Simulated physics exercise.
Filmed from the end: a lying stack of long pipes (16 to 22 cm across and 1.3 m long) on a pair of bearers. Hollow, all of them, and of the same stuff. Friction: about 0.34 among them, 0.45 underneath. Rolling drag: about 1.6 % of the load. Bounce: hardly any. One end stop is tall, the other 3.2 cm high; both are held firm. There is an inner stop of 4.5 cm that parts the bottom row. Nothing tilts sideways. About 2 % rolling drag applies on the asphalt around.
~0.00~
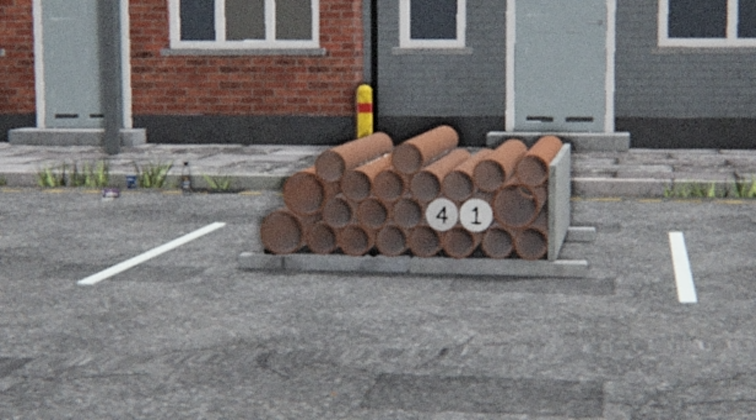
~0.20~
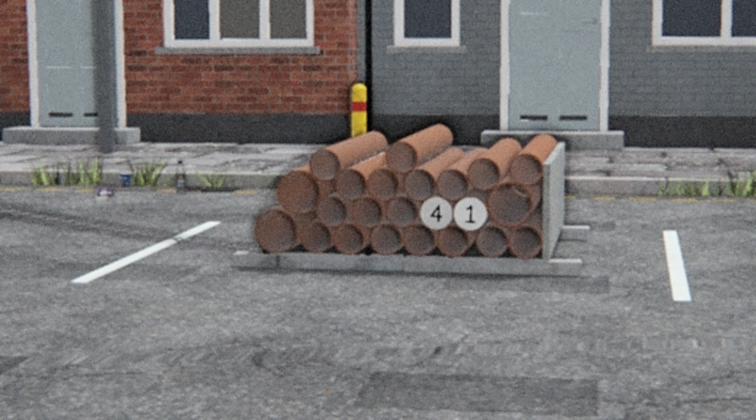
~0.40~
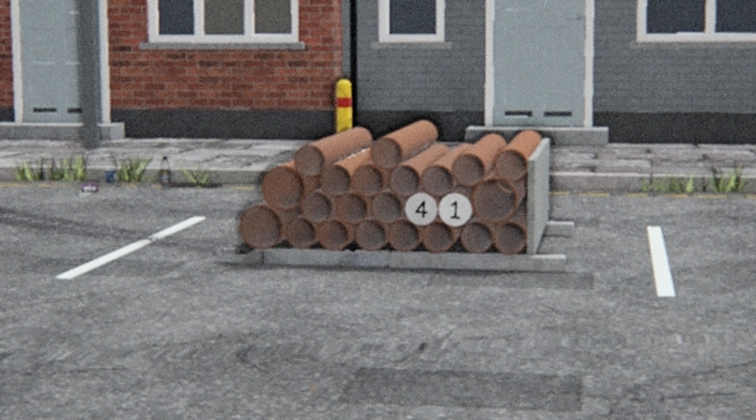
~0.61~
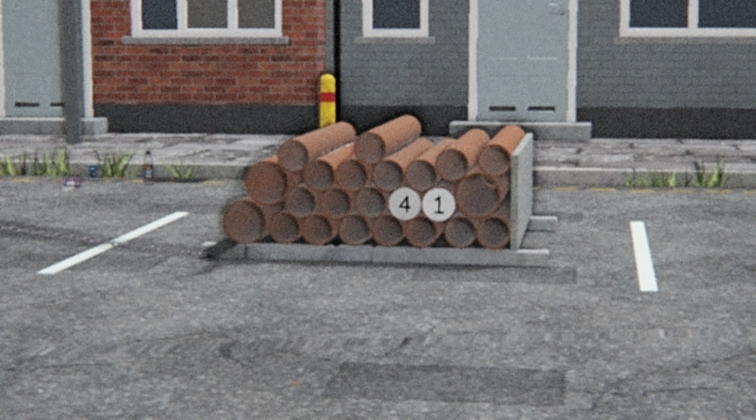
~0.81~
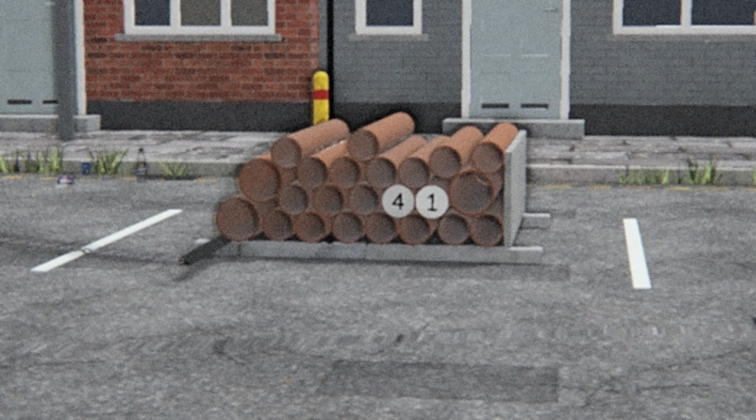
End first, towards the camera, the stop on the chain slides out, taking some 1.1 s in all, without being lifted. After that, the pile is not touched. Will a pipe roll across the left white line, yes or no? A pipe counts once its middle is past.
Yes: 4 roll across the left white line.
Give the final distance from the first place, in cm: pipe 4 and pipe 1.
Pipe 4 - 0 cm; pipe 1 - 0 cm.
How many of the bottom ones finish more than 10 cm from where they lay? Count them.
The tally is 3.
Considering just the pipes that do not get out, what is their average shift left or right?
Roughly 20 cm to the left.
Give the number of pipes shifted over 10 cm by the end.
I make it exactly 10.
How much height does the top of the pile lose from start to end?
I'd put it at some 5 cm lower than at the start.
By 1.79 s, 1 now displaced over 10 cm; not one across the white lines; the one last seen at (238, 220) 10 cm left.
By 2.52 s, 3 now displaced over 10 cm; not one across the white lines; the one last seen at (238, 220) 50 cm left and 8 cm down.
By 4.36 s, 8 now displaced over 10 cm; 1 across the left white line; the one last seen at (238, 220) rolled far off to the left.
At rest by 8.9 s, 10 moved over 10 cm; 4 across the left white line; the one last seen at (238, 220) rolled far off to the left; top of the pile 58 cm high, from 64 cm.
